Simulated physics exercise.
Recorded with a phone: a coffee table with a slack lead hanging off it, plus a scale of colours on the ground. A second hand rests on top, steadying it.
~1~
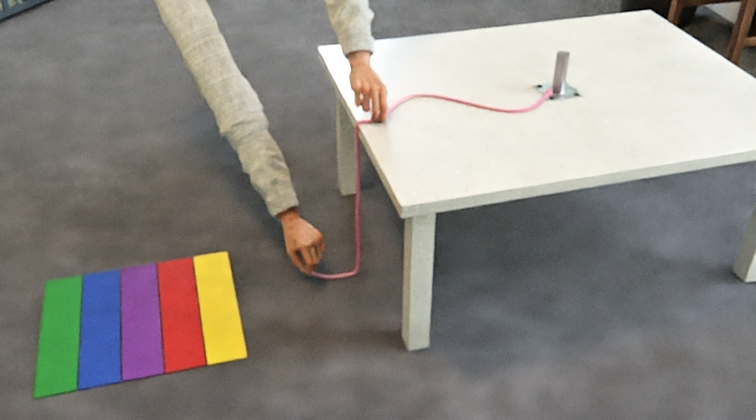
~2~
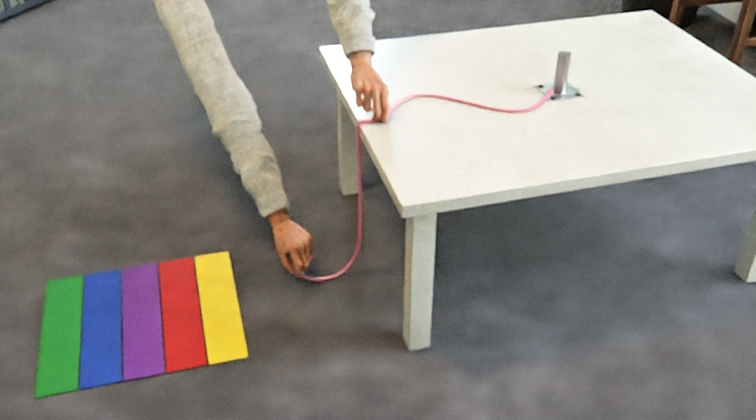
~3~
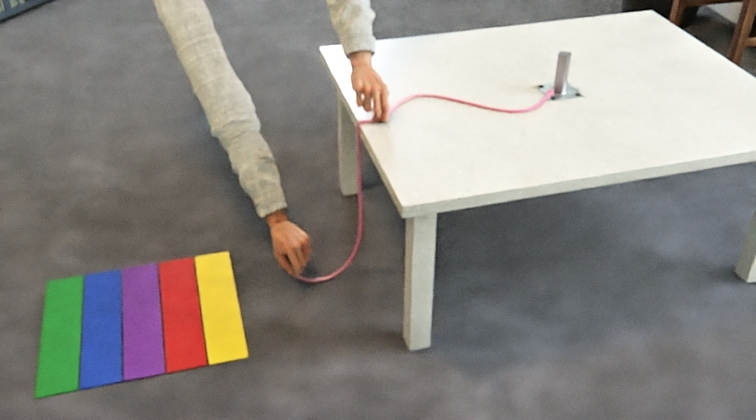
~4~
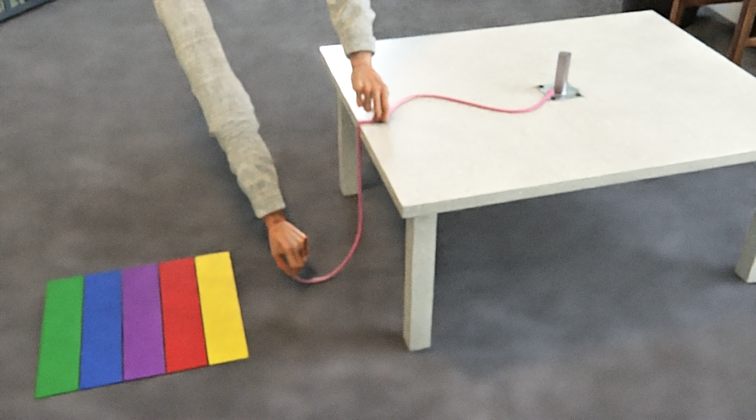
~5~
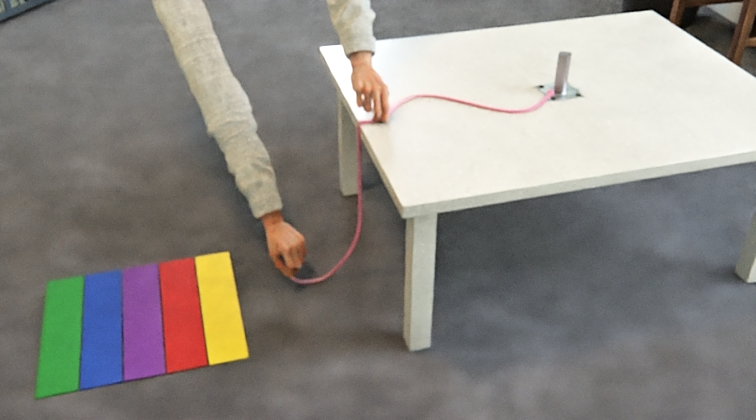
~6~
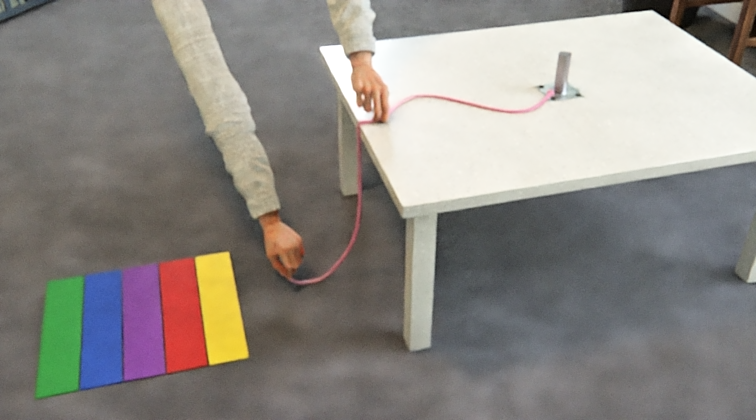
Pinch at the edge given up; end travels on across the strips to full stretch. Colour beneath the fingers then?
Purple.
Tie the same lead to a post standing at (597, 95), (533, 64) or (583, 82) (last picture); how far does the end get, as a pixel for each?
Try by try, around (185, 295), (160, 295) and (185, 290).
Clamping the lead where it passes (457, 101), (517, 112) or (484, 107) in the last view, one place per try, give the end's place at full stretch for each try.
(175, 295), (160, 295) and (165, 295).
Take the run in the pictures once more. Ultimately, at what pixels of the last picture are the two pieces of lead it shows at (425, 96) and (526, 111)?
In that view they sit near (405, 113) and near (504, 99).
A little later, end near (217, 287); over yellow.
Next, end near (169, 295); over red.
When it is tight, end near (142, 300); over purple. It halts on the purple strip.
